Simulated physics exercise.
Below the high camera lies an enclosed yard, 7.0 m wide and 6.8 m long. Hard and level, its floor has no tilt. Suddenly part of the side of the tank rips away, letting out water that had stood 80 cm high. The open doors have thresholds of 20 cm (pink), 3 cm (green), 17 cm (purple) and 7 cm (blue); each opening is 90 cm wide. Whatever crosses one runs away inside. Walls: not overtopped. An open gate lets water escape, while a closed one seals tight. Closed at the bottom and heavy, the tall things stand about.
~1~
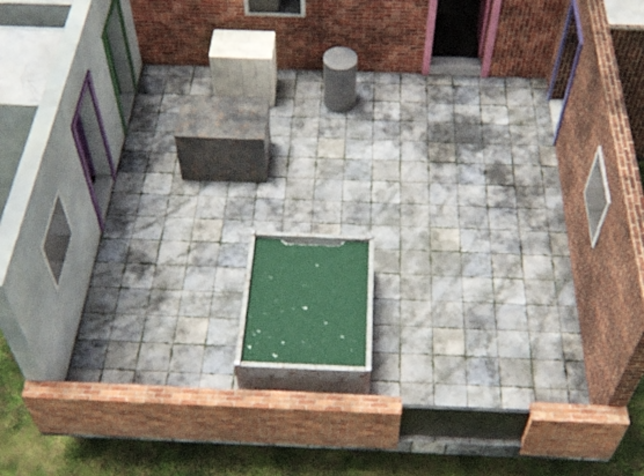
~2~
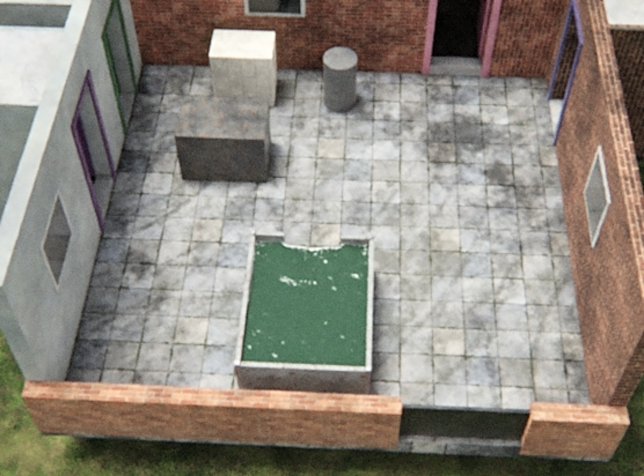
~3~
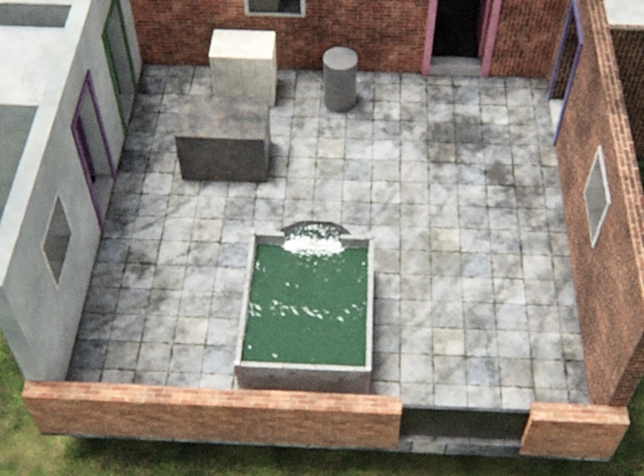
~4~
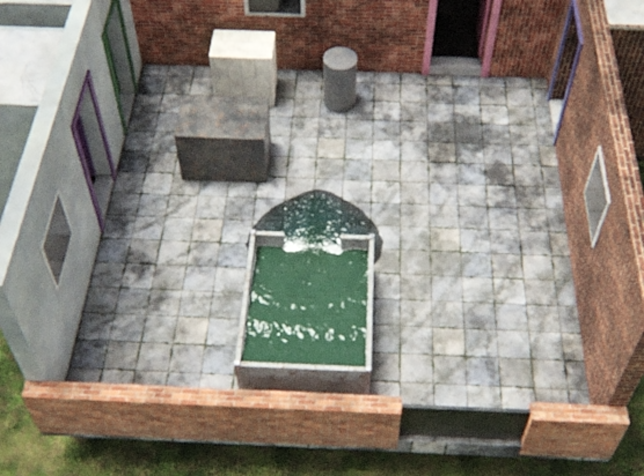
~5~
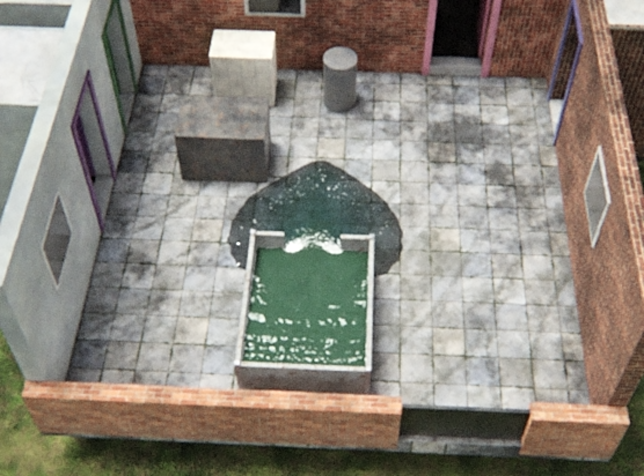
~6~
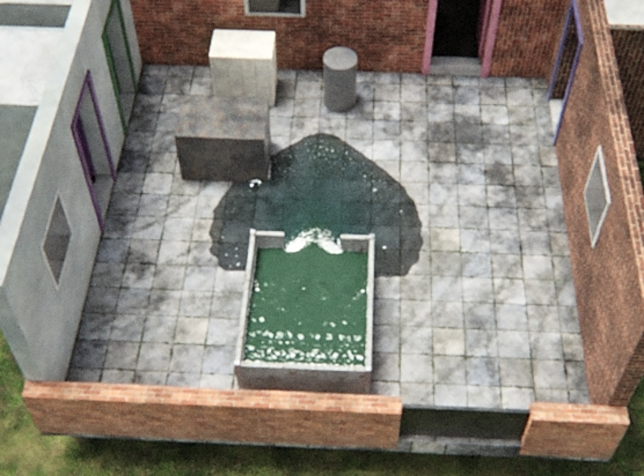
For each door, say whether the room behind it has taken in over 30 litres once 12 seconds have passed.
Result: Pink door: Lags behind the figure, green door: Outstrips the figure, purple door: Lags behind the figure, blue door: Outstrips the figure.
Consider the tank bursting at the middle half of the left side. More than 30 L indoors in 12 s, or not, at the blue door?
Against that limit: Blue below.
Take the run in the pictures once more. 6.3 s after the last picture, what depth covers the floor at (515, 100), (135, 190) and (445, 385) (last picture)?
Around 11 cm, 4 cm and 1 cm, in the order given.
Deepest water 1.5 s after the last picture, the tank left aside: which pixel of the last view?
Location: Approx. (296, 73).
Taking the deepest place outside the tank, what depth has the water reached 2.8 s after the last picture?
28 cm or so.
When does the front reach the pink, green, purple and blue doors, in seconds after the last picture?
The front reaches pink at 1.1 s, green at 1.8 s, purple at 1.0 s, blue at 1.8 s.
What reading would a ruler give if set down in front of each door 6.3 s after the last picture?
In cm: Pink 11, green 5, purple 6, blue 10.
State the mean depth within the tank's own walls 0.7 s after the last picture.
About 55 cm.
Then, 0.7 s after the last picture water covers 30 % of the floor and is deepest (42 cm) near (314, 265); pink door not reached, green door not reached, purple door not reached, blue door not reached.
Then, 1.5 s after the last picture water covers 45 % of the floor and is deepest (38 cm) near (296, 73); pink door 17 cm at the sill, 0 L in, green door not reached, purple door 17 cm at the sill, 1 L in, blue door not reached.
Then, 2.8 s after the last picture water covers 55 % of the floor and is deepest (28 cm) near (535, 81); pink door 13 cm at the sill, 0 L in, green door 9 cm at the sill, 2 L in, purple door 12 cm at the sill, 3 L in, blue door 16 cm at the sill, 7 L in.
Then, 6.3 s after the last picture water covers 90 % of the floor and is deepest (13 cm) near (314, 265); pink door 11 cm at the sill, 0 L in, green door 5 cm at the sill, 42 L in, purple door 6 cm at the sill, 4 L in, blue door 10 cm at the sill, 99 L in.
Then, 11.3 s after the last picture water covers 100 % of the floor and is deepest (12 cm) near (276, 418); pink door 6 cm at the sill, 0 L in, green door 5 cm at the sill, 55 L in, purple door 4 cm at the sill, 4 L in, blue door 7 cm at the sill, 114 L in.
